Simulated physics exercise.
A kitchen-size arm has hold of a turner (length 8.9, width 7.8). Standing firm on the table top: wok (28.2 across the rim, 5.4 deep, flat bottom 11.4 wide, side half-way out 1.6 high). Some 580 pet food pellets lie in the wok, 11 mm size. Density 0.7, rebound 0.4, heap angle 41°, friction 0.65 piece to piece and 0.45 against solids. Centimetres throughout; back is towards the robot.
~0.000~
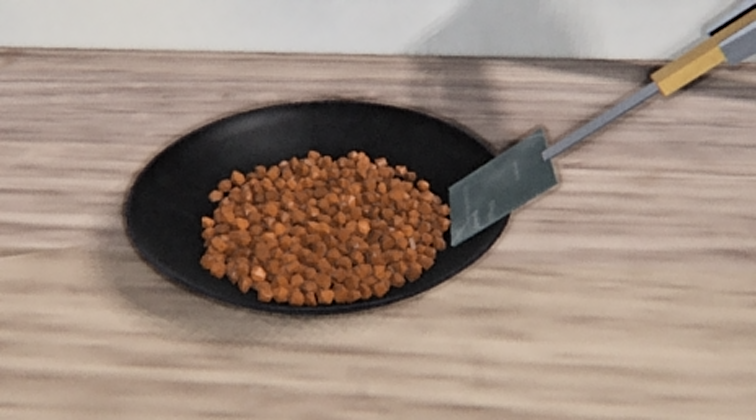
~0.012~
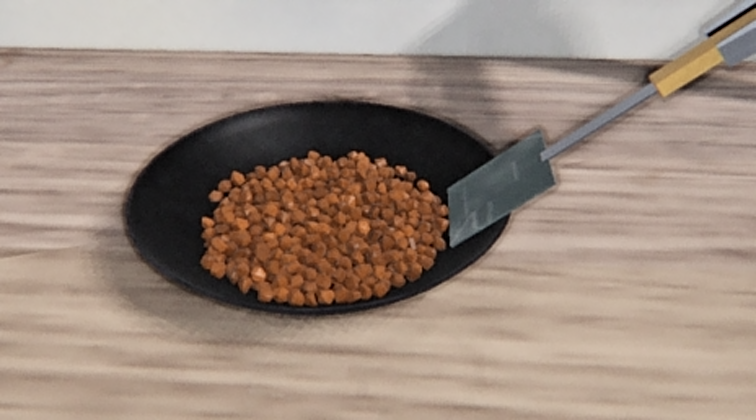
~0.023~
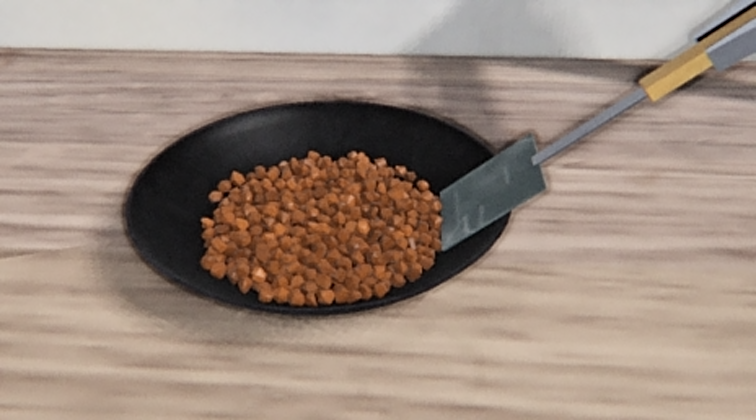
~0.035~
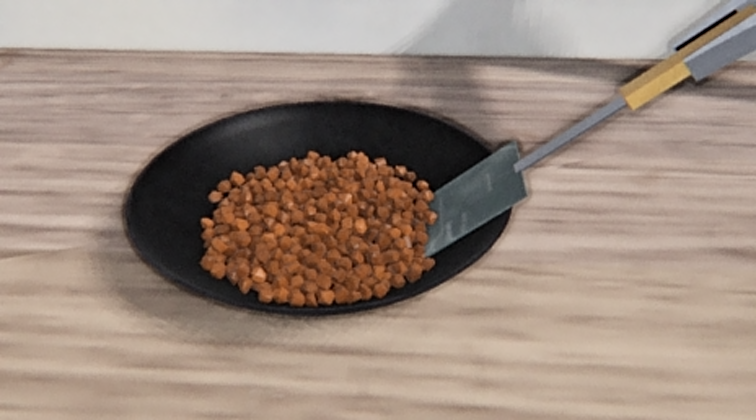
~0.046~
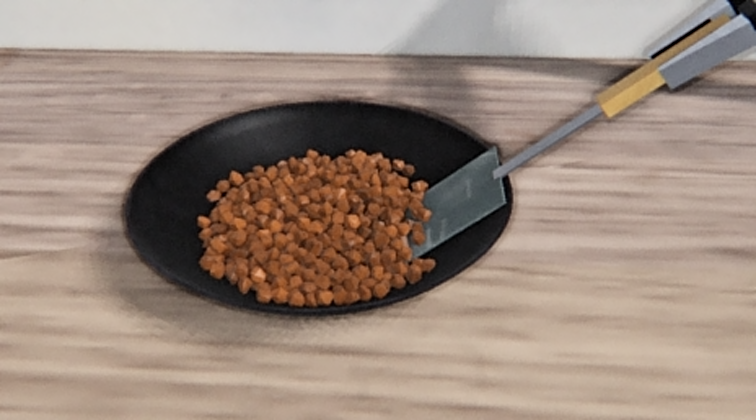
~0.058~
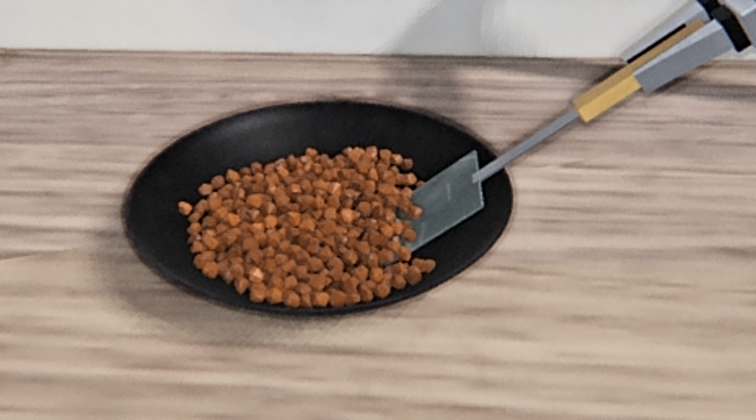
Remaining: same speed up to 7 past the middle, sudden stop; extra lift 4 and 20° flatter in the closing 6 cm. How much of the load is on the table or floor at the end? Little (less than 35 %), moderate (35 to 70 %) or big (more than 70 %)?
Answer: Little; less than 35 % of the pet food pellets finish on the table or floor.
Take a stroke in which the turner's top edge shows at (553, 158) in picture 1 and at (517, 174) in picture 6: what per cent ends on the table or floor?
About 0 per cent.
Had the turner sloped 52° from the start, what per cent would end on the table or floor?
It would be near 25 per cent.
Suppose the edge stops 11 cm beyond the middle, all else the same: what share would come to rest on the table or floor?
It would be near 45 per cent.
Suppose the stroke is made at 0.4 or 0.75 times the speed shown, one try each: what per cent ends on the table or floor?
About 0 and 15 per cent.
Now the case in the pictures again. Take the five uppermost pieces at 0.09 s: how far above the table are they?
Some 7 cm.
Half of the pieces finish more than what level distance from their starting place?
About 6 cm.
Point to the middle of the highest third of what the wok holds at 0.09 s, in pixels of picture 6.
Around (292, 197).
By 0.09 s, sloping 40°, highest piece 7 above the table; 584 in the wok.
By 0.12 s, sloping 35°, highest piece 8 above the table; 583 in the wok, 1 on the blade or in flight.
By 0.33 s, sloping 20°, highest piece 8 above the table; 465 in the wok, 66 on the table or floor, 53 on the blade or in flight.
By 1.38 s, sloping 20°, highest piece 6 above the table; 465 in the wok, 119 on the table or floor.
Final count, 465 in the wok, 119 on the table or floor. That is 20 % on the table or floor.
